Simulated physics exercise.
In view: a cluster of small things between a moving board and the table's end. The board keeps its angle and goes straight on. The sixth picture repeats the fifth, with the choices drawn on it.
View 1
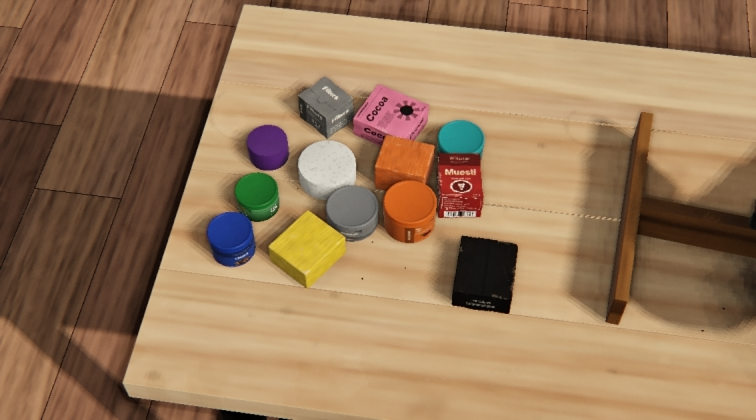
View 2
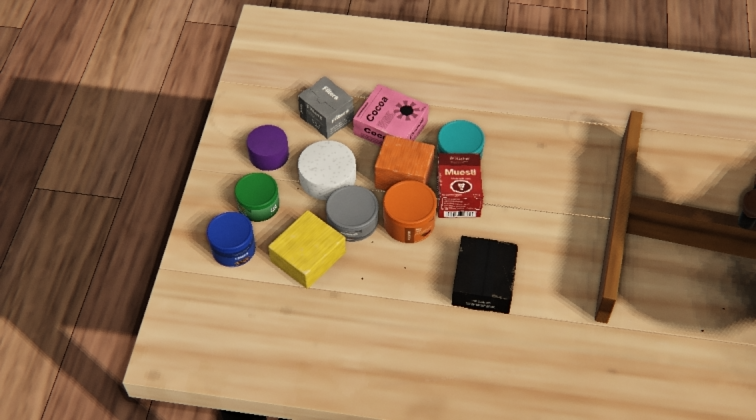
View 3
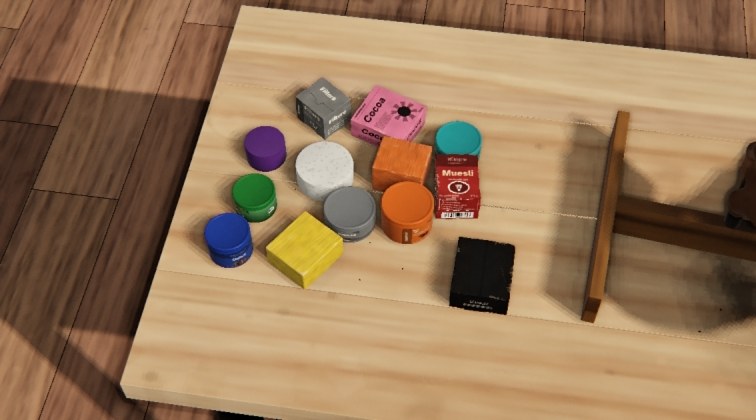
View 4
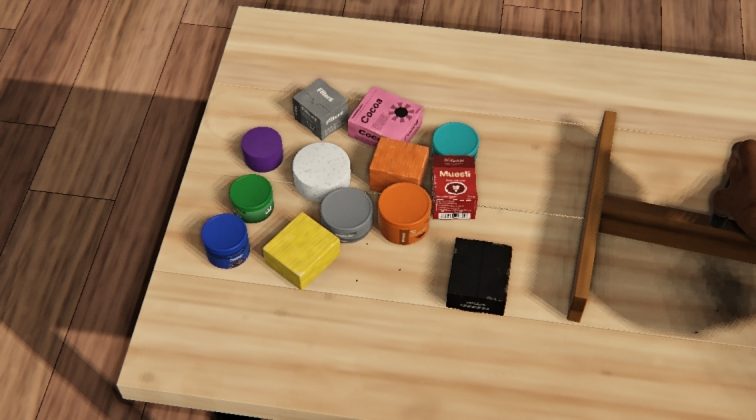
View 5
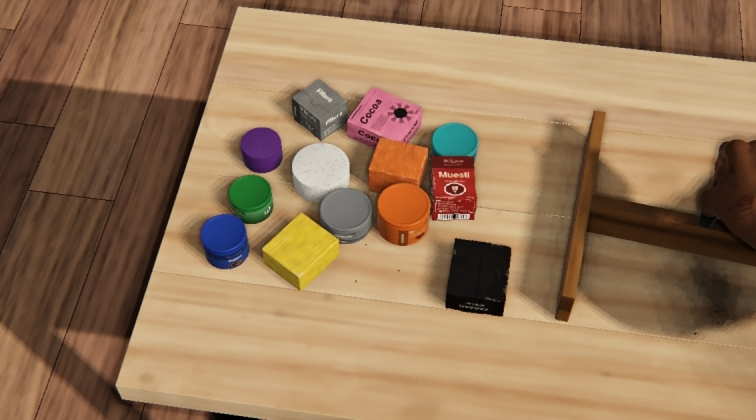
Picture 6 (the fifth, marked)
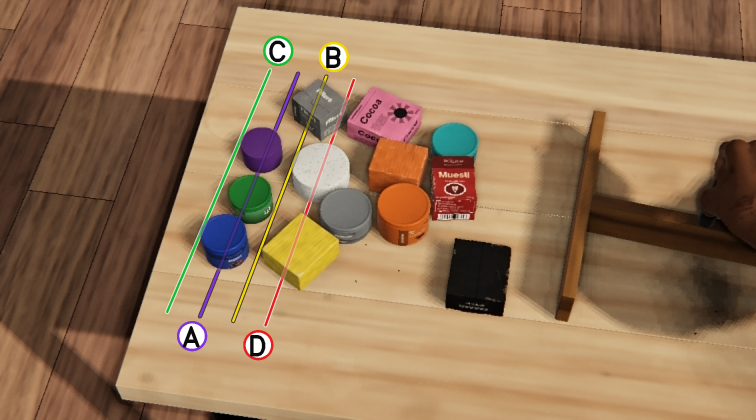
A wooden board slid slowly left across the table, with a hand coming into view behind it at the right edge, while the cluster of colourful tubs, boxes and packets sat untouched.
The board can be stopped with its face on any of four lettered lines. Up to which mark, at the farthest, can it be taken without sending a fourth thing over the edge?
Stop at D.
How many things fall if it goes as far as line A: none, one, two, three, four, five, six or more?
By then, six or more.
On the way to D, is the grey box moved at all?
By then, yes.
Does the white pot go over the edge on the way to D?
No.
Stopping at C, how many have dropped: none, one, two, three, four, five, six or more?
In all, six or more.
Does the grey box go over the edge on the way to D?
No.
On the marked copy, A at (253, 185); B at (284, 188); C at (223, 181); D at (313, 192).
Following D. Soon after the start, board (486, 186); black box (431, 270); blue tub (225, 242).
Later, board (390, 174); purple tin (231, 139); green tub (221, 194).
In the end, board (317, 166); green tub over the edge; blue tub over the edge; three fallen.
As for the rest, A drops six; B drops five; C drops nine.
